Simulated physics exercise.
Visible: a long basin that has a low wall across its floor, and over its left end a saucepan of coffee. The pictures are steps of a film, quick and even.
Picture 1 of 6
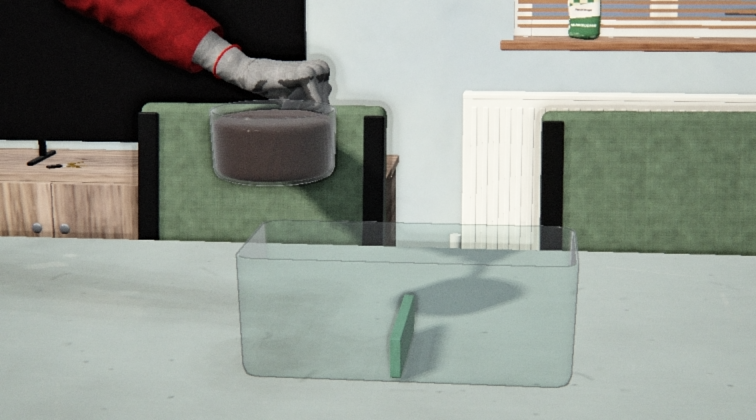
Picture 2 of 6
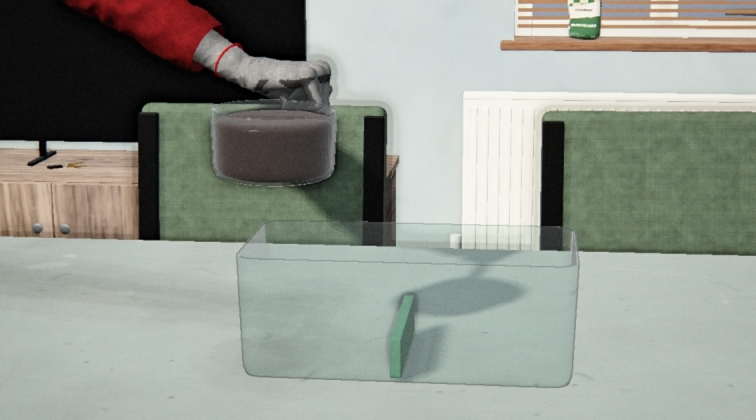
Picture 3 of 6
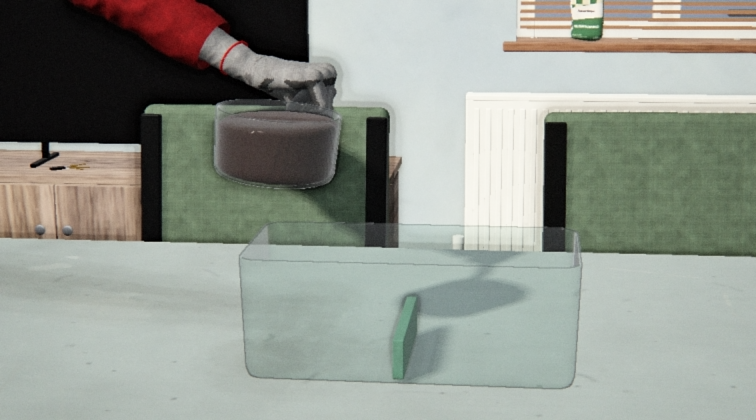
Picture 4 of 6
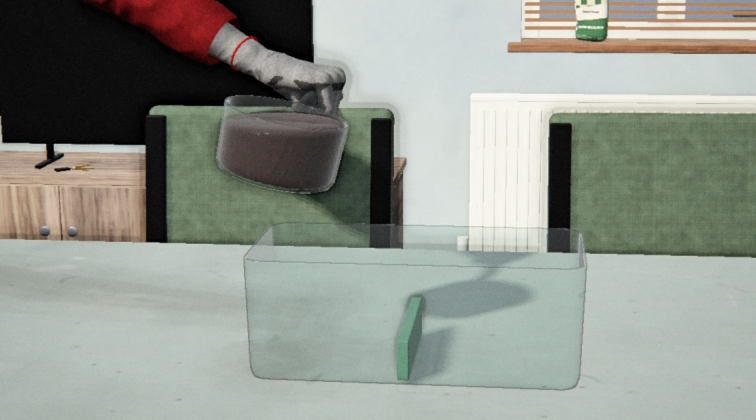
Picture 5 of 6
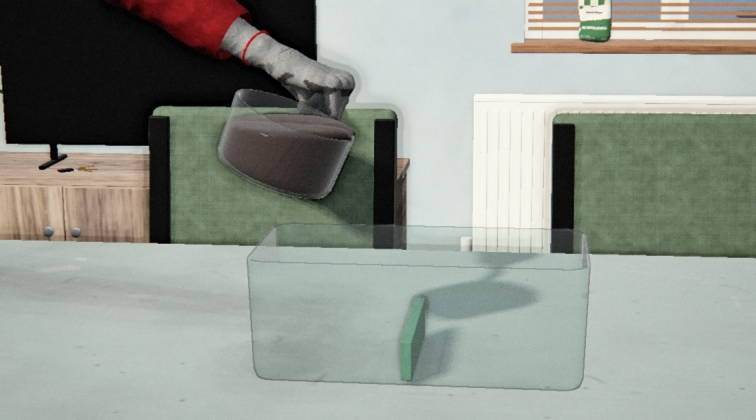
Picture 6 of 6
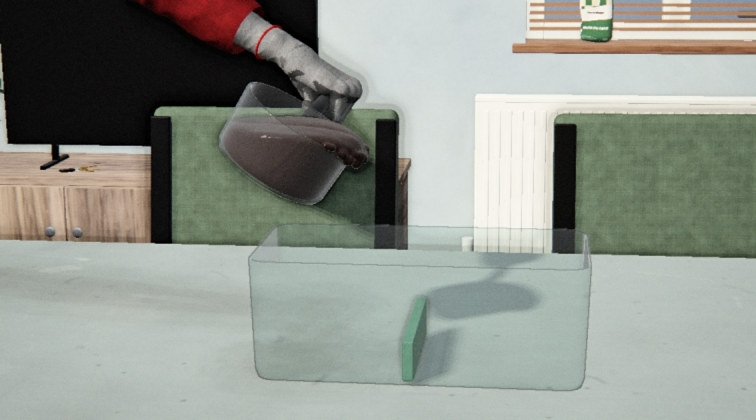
A gloved hand in a red sleeve tilting a clear pan of brown liquid rightward above a long transparent basin on a table.
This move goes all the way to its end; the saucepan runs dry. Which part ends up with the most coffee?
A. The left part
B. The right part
Option A: The left part.
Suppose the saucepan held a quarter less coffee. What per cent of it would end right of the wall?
Close to 10 per cent.
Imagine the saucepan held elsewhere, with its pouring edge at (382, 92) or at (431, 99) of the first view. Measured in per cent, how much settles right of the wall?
First try: 80 percent; second try: 95 percent.
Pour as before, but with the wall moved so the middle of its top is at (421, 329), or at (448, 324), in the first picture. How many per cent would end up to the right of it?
20 per cent, then 10 per cent, roughly.
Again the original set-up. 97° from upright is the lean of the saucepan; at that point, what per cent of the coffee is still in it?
Some 20 in a hundred has yet to spill out.
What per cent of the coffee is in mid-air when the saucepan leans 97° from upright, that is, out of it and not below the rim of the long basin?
It comes to 25 per cent or so.
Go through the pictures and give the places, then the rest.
In the first frame, it leans 0°; its right rim is at (334, 112); the coffee meets the walls at (217, 118) and (333, 120); the long basin's rim runs from (251, 240) to (576, 248); the wall's top is at (403, 317).
In the second frame, it leans 2°; its right rim is at (335, 114); the coffee meets the walls at (218, 118) and (334, 121).
In the third frame, it leans 6°; its right rim is at (339, 120); the coffee meets the walls at (221, 118) and (338, 123).
In the fourth frame, it leans 13°; its right rim is at (346, 129); the coffee meets the walls at (227, 121) and (345, 126).
In the fifth frame, it leans 22°; its right rim is at (351, 140); the coffee meets the walls at (231, 124) and (350, 133); 2 per cent is over the edge.
In the sixth frame, it leans 33°; its right rim is at (353, 154); the coffee meets the walls at (231, 123) and (350, 144); 7 per cent is over the edge.
A moment on, the tilt is 97° and 21 per cent is still to pour, 28 is left of the wall and 24 right of it.
Next, the tilt is 117° and 2 per cent is still to pour, 64 is left of the wall and 31 right of it.
Then the tilt is 117° and 0 per cent is still to pour, 66 is left of the wall and 32 right of it.
Later the tilt is 117° and 0 per cent is still to pour, 66 is left of the wall and 33 right of it.
Finally, 66 per cent lies left of the wall, 33 right of it and 1 outside.
